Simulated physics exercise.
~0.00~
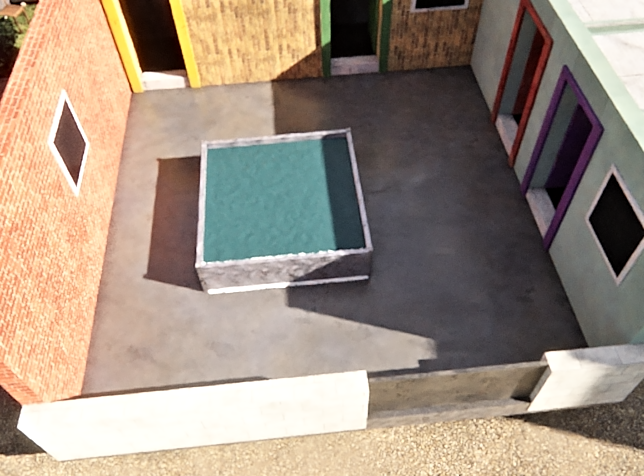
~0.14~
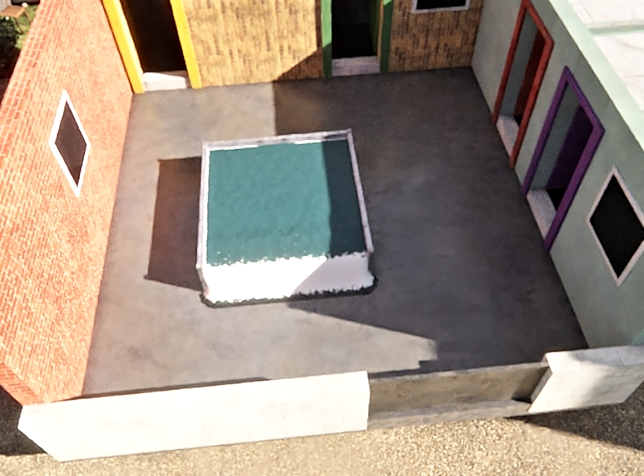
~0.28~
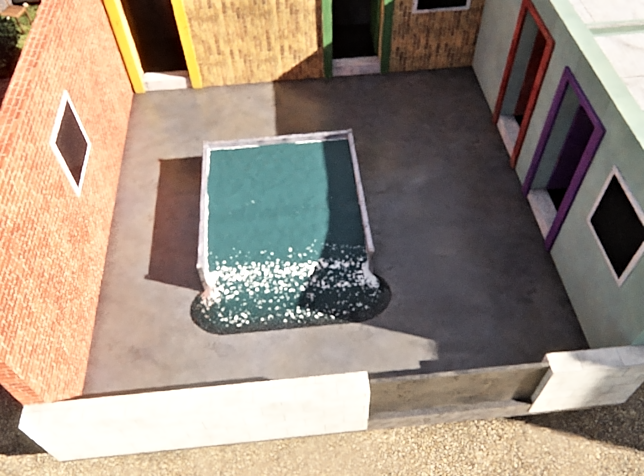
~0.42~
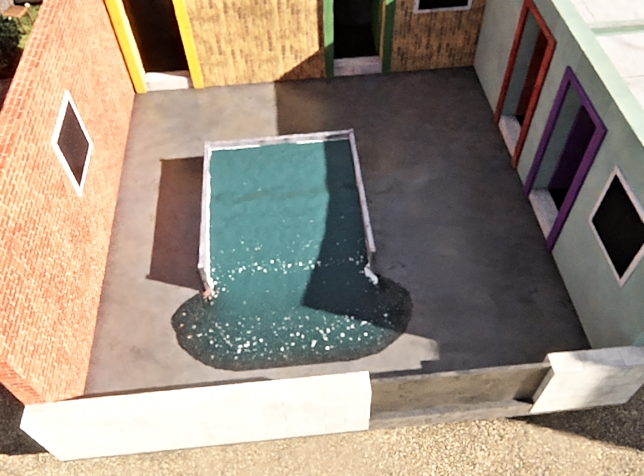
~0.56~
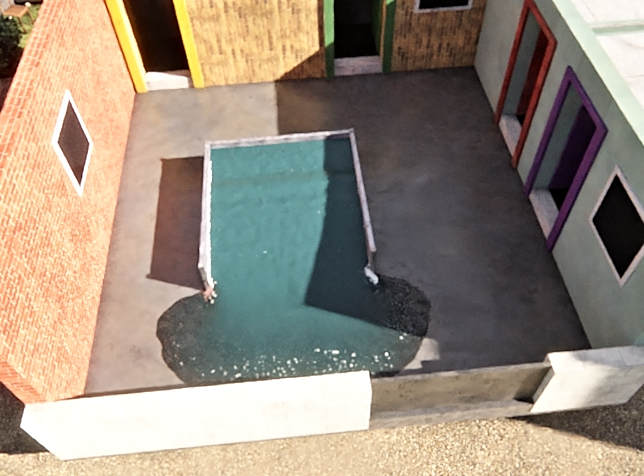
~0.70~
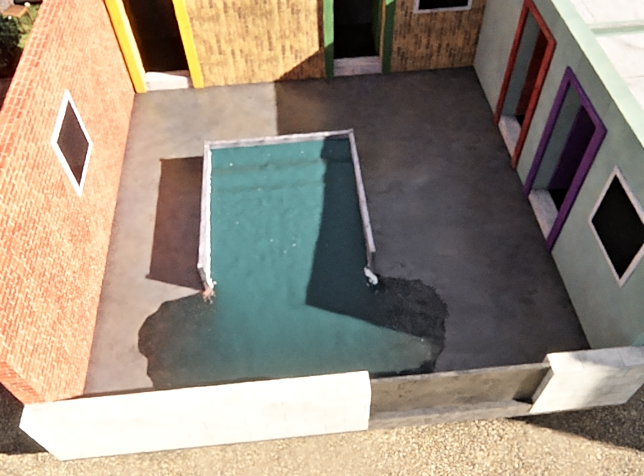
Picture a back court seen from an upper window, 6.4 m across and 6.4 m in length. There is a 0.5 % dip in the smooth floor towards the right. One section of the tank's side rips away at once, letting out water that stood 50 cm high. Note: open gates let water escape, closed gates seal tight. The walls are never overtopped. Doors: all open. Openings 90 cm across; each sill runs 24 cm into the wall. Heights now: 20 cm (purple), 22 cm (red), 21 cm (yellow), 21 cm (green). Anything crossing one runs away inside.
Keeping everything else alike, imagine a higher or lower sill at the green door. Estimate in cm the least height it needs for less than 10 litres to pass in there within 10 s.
I would say 7.5 cm.
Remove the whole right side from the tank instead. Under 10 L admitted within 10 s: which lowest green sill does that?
Then 6.5 cm.
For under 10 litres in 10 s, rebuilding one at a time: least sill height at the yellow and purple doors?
Some 13.0 cm for yellow, some 7.5 cm for purple.
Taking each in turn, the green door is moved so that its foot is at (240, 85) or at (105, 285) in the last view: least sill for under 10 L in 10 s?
First place around 7.5 cm, second around 8.0 cm.
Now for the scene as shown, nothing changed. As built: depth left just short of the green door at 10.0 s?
It comes to about 10.5 centimetres deep.
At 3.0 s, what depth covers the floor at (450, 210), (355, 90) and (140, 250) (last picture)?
The depths come to about 0, 0 and 4 cm.
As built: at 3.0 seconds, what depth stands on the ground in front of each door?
Purple door 3 cm, red door 0 cm, yellow door 0 cm, green door 0 cm.
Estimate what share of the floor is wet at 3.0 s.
35 %.
After 1.4 s water covers 20 % of the floor, deepest (36 cm) near (304, 407); it has not reached the green door.
After 3.0 s water covers 35 % of the floor, deepest (34 cm) near (93, 427); it has not reached the green door.
After 10.0 s water covers 100 % of the floor, deepest (14 cm) near (329, 153); 10 cm at the green door, 0 litres in over its 21 cm sill.
At the green door as built, the water arrived by 5.9 s and peaked near 11 cm at 8.6 s.
With a sill of 6.5 cm, 20 litres would have come in within the 10 s; with 9 cm, 4 litres. So under 10 litres takes about 7.5 cm.
